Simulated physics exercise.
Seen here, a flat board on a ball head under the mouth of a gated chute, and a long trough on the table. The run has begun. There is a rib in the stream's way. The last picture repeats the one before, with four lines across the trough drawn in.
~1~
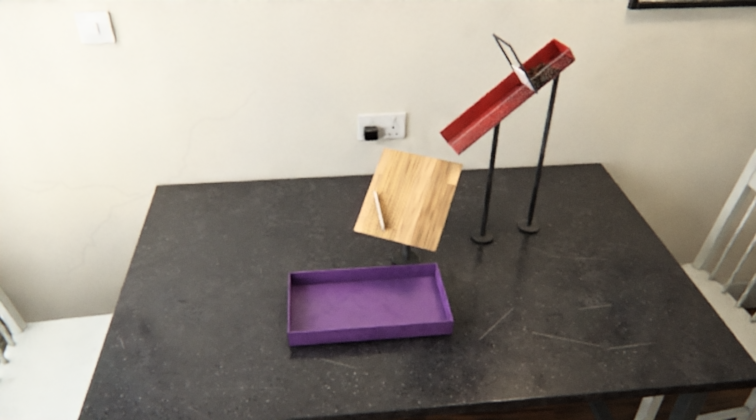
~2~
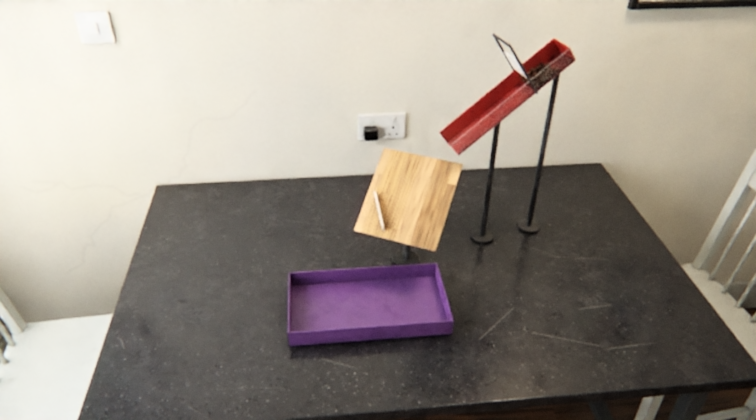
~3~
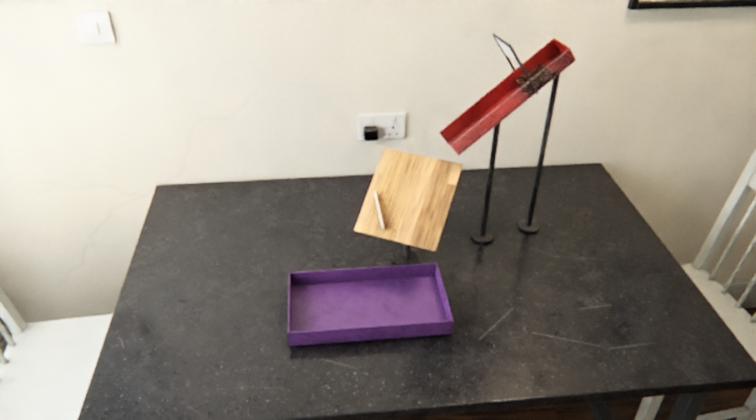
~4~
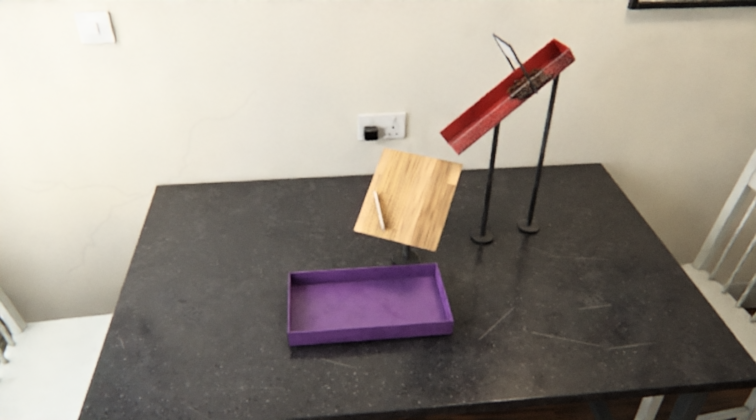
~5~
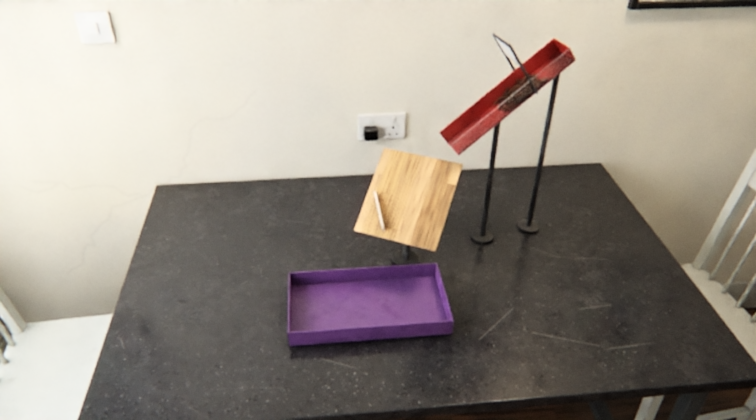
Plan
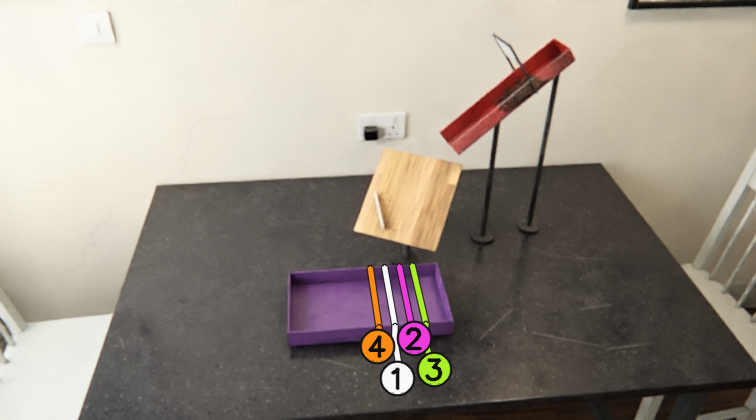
The clip opens on a red chute raised on black stands above a dark table, with a tilted wooden board and an empty purple trough below. The wire-framed gate swings up, and then a small cluster of dark pieces slides a short way down the chute, leftward, while everything else stays still.
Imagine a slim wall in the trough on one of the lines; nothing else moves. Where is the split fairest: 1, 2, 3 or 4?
1 works best here.
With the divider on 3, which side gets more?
Left.
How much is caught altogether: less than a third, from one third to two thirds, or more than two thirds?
About that: More than two thirds.
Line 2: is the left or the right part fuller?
More lands on the left.
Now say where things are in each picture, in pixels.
Load behind the gate at (535, 74), allspice berries; lip of the chute at (453, 149), sloping fairly steeply, in the first frame.
Middle of the board at (409, 197), tilted fairly steeply; middle of its low edge at (394, 240); of its high edge at (423, 156), in the second frame.
Front corners of the trough at (289, 333) and (453, 321), empty; front of the load at (521, 87), in the third frame.
Middle of the load at (526, 86); its front at (513, 97), about a quarter of the way to the lip; rib from (374, 191) to (383, 228), in the fourth frame.
Middle of the load at (520, 91); its front at (500, 108), about a third of the way to the lip, in the fifth frame.
On the marked copy, line 1 crosses the front rim at (394, 325); line 2 crosses the front rim at (411, 324); line 3 crosses the front rim at (425, 323); line 4 crosses the front rim at (378, 326).
If 1 is chosen, of what is caught, about half on the left of the divider, about half on the right.
If 2 is chosen, of what is caught, nearly all on the left of the divider, a stray few on the right.
If 3 is chosen, of what is caught, all on the left of the divider, none on the right.
If 4 is chosen, of what is caught, a small part on the left of the divider, nearly all on the right.
